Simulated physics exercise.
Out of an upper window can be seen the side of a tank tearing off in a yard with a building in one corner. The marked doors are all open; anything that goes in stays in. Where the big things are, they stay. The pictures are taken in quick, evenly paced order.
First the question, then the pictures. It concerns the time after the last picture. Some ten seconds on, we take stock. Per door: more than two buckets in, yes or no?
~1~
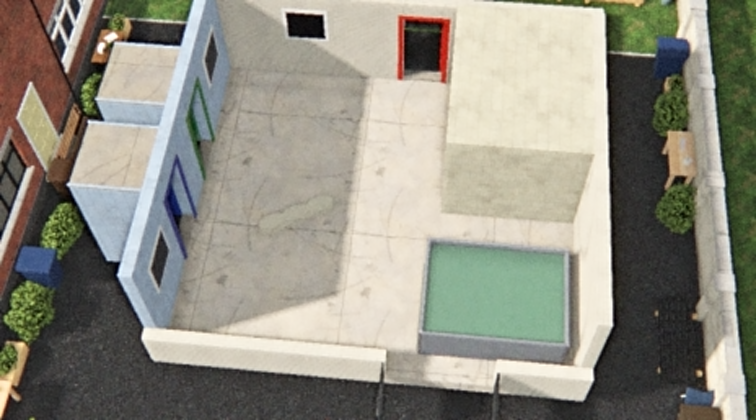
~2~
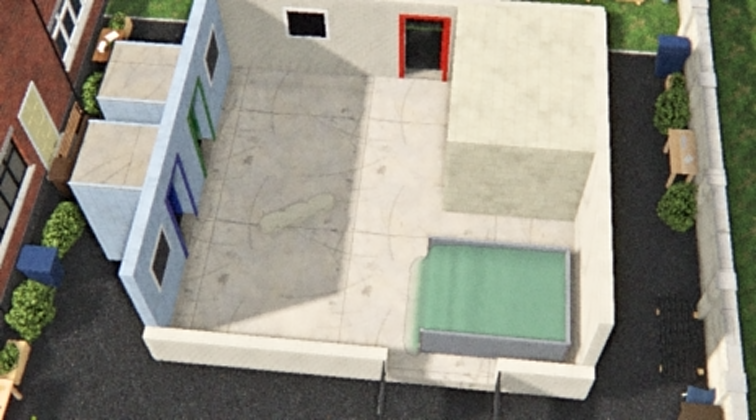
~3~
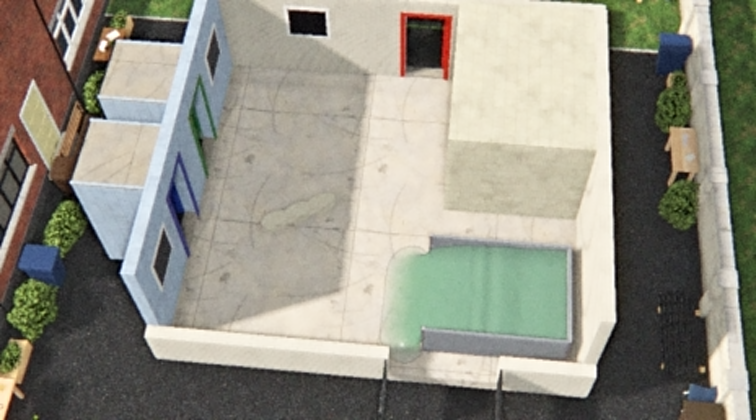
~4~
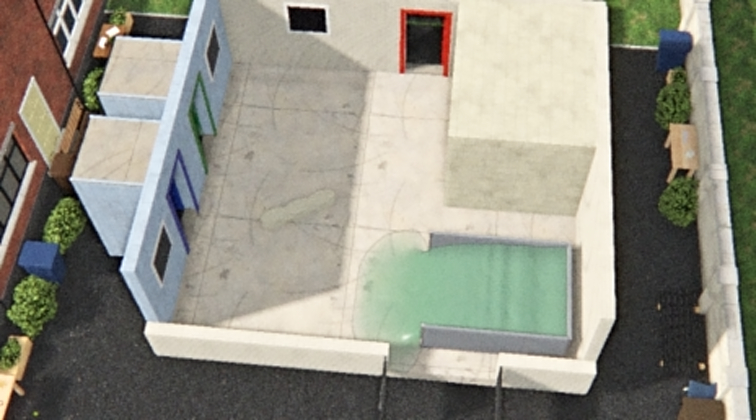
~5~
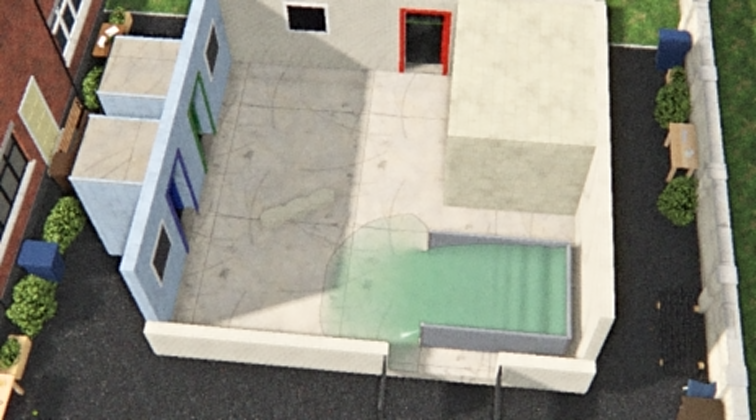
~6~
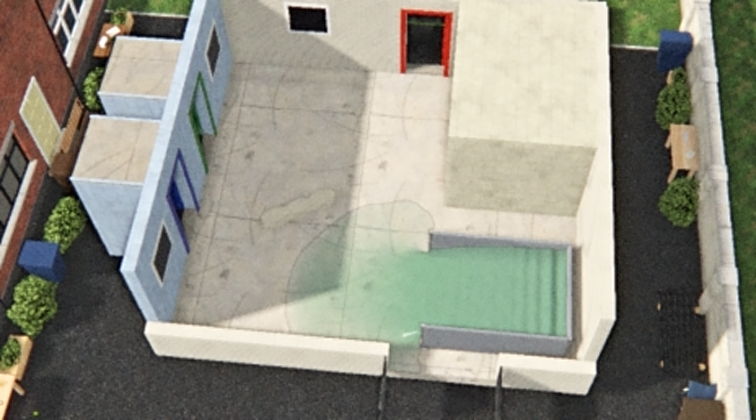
Red door yes, blue door yes, green door no.
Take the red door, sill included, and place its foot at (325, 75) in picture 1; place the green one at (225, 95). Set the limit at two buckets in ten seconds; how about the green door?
Green door: It tops the limit.
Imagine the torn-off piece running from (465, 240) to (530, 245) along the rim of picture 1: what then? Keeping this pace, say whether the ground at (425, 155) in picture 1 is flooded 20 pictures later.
Answer: Bone-dry.
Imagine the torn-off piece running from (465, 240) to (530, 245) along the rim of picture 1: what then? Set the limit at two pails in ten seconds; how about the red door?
I reckon the red door remains short of it.
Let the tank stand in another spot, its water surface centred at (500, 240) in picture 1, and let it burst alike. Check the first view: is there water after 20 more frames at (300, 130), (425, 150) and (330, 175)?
So, in the order given, I'd say soaked through, unaffected, soaked through.
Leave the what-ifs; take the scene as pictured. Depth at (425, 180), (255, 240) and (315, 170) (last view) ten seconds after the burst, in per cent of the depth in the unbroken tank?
Roughly 10 per cent, 10 per cent and 12 per cent.
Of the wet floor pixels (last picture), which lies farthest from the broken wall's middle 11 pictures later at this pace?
Roughly (210, 161).
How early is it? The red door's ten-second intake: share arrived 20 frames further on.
I make it 0 per cent.
A moment on, water covers 40 % of the floor; the red door not reached, the blue door wet at the sill, nothing in, the green door not reached.
Next, water covers 45 % of the floor; the red door not reached, the blue door over two buckets in, the green door not reached.
Then, water covers 65 % of the floor; the red door not reached, the blue door far over two buckets in, the green door wet at the sill, nothing in.
Later, water covers 80 % of the floor; the red door wet at the sill, nothing in, the blue door far over two buckets in, the green door wet at the sill, nothing in.
In the end, water covers 95 % of the floor; the red door far over two buckets in, the blue door far over two buckets in, the green door wet at the sill, nothing in.
